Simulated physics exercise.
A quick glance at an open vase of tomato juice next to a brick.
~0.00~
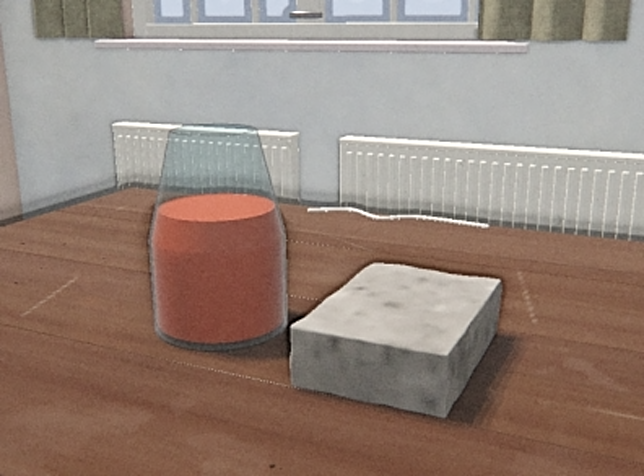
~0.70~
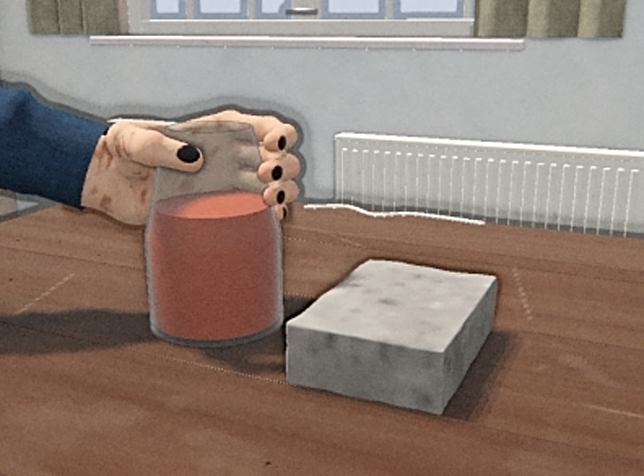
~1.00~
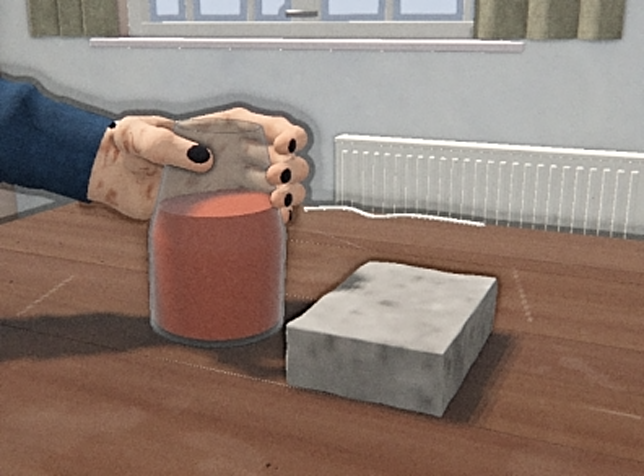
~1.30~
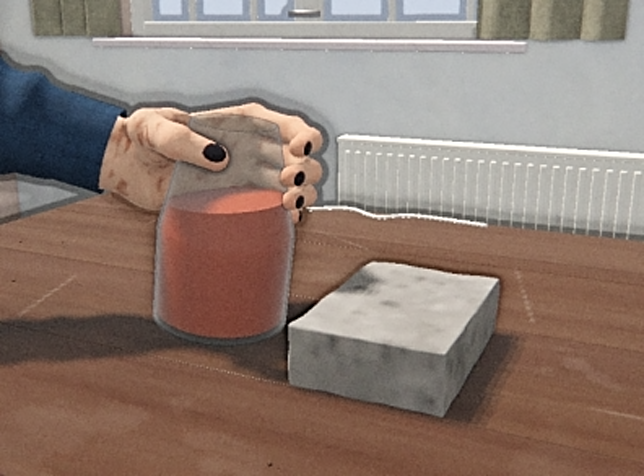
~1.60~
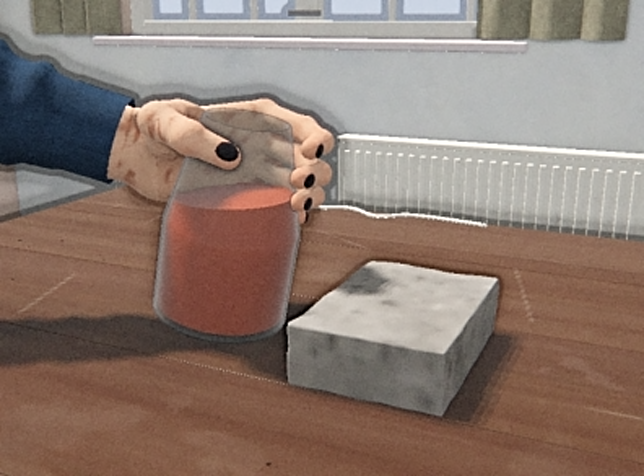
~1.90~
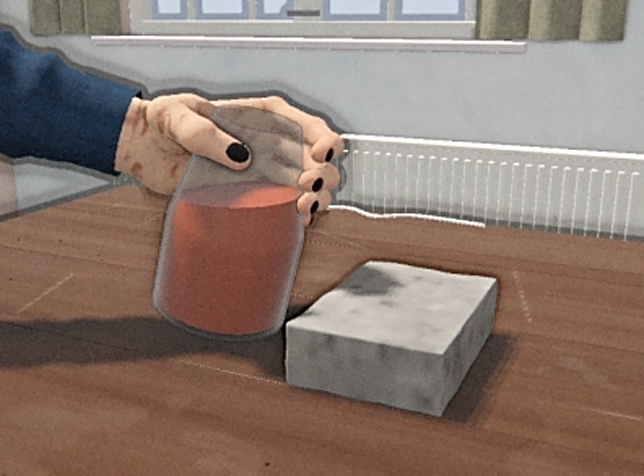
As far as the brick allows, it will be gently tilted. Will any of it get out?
No.
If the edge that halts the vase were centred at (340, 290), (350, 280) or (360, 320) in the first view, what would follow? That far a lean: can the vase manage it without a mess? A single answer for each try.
First try it keeps every drop, second it keeps every drop, third it brims over.
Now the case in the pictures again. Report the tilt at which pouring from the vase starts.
Somewhere near 60 degrees from upright.
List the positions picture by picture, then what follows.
In the first frame, it stands upright; vase (218, 226) about two thirds full.
In the second frame, a hand takes hold; vase about two thirds full, surface at (213, 205); brick (400, 326).
In the third frame, tipping on its foot; vase (218, 222) about two thirds full.
In the fourth frame, the top moves towards the brick; vase about two thirds full, surface at (229, 201); brick (402, 328).
In the fifth frame, on the way over; vase (233, 216) about two thirds full.
In the sixth frame, it is leaning; vase about two thirds full, surface at (243, 195); brick (399, 328).
Around 2.5 s, the vase leans by about 30°; none is lost.
Around 3.1 s, the vase leans by about 40°; none is lost.
Around 4.5 s, the vase leans by about 45°, against the brick; none is lost.
